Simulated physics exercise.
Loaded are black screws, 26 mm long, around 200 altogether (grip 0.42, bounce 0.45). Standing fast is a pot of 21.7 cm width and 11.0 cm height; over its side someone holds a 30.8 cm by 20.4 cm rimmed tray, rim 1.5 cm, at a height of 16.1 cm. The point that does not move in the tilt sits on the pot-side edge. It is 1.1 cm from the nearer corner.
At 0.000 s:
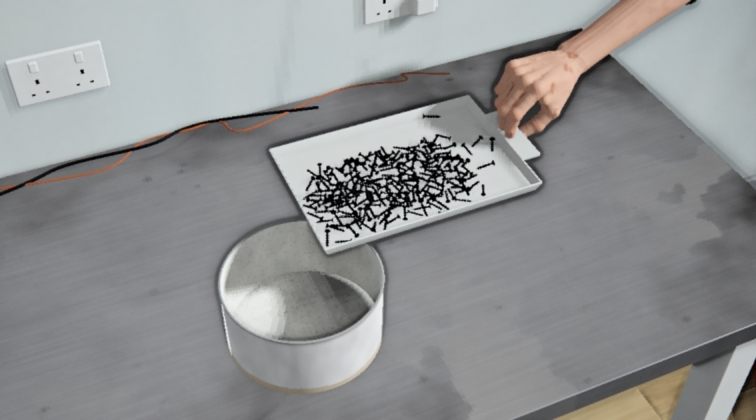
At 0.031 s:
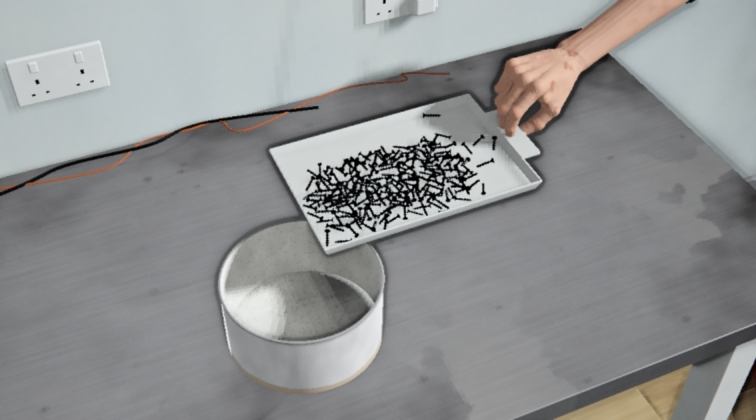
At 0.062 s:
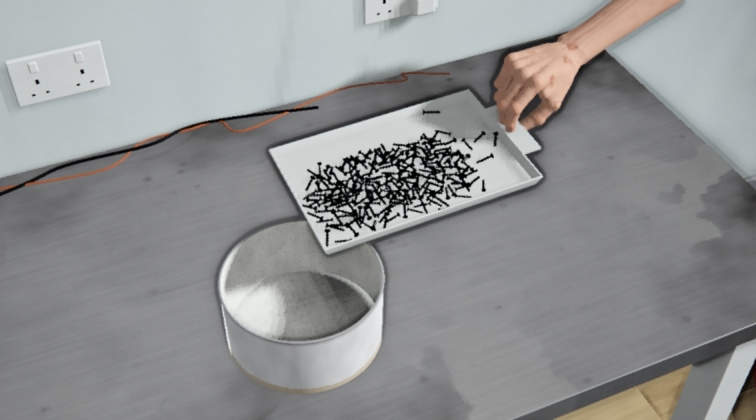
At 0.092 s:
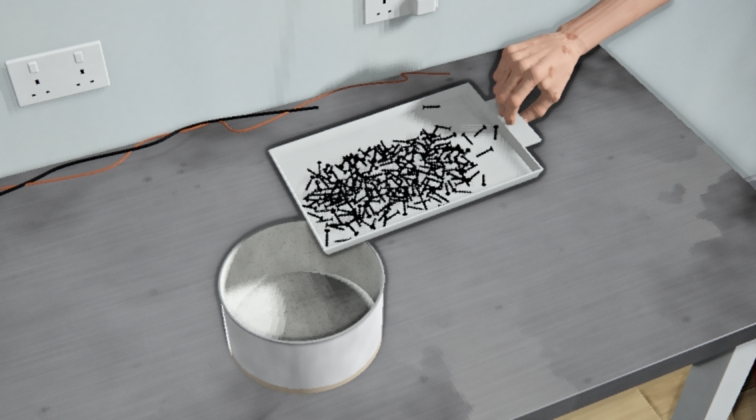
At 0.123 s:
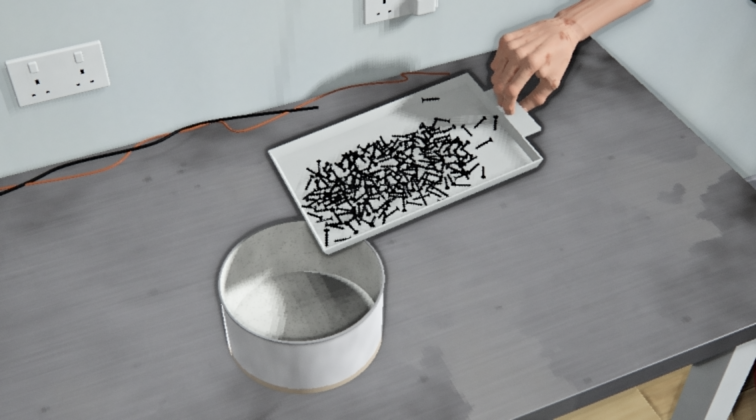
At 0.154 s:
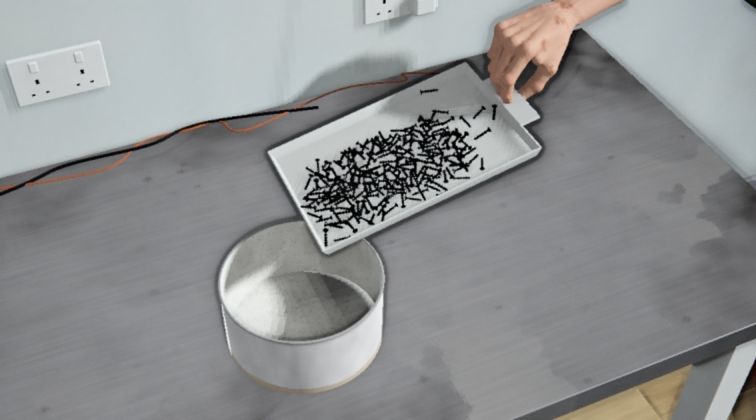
A hand gripped the tab of a pale tray heaped with black screws, one end over a white pot, and slowly raised the right side while the screws stayed almost where they were.
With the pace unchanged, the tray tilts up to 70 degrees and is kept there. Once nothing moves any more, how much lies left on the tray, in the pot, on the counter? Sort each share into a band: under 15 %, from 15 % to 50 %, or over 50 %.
Tray: Under 15 %; pot: Over 50 %; counter: From 15 % to 50 %.
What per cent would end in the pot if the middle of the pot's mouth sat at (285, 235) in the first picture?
It would come to around 90 percent.
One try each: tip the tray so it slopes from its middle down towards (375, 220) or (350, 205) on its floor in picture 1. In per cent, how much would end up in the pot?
First try: Around 95 percent; second try: Around 95 percent.
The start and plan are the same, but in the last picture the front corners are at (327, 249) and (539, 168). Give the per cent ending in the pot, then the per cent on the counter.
Pot: 70, counter: 30.
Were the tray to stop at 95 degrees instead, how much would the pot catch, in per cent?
In that case some 65 per cent.
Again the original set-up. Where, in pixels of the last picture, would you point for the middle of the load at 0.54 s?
Approx. (311, 185).
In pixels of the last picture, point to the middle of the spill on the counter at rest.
The spill is centred close to (223, 266).
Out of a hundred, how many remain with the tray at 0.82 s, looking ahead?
Around 5 percent.
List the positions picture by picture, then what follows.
In the first frame, tray tilt 0 degrees, front corners at (327, 246) and (536, 181); middle of the pieces at (397, 182); pot at (302, 277).
In the second frame, tray tilt 1 degrees, front corners at (327, 246) and (536, 179); middle of the pieces at (397, 182).
In the third frame, tray tilt 2 degrees, front corners at (327, 246) and (537, 175); middle of the pieces at (396, 180).
In the fourth frame, tray tilt 5 degrees, front corners at (327, 246) and (537, 168), lowest corner left back; middle of the pieces at (396, 177).
In the fifth frame, tray tilt 8 degrees, front corners at (326, 246) and (537, 158), lowest corner left back; middle of the pieces at (396, 173).
In the sixth frame, tray tilt 12 degrees, front corners at (325, 246) and (535, 147), lowest corner left back; middle of the pieces at (394, 168); pot at (302, 277). The tray's pace is about 130 degrees a second.
After 0.38 s, tilt 41 degrees; the tray holds 100 %, the pot 0 %.
After 0.54 s, tilt 62 degrees; the tray holds 100 %, the pot 0 %.
Then, at 0.82 s, tilt 70 degrees; the tray holds 5 %, the pot 60 %.
By 2.1 s all is still; tray 5 %, pot 60 %, counter 35 %.
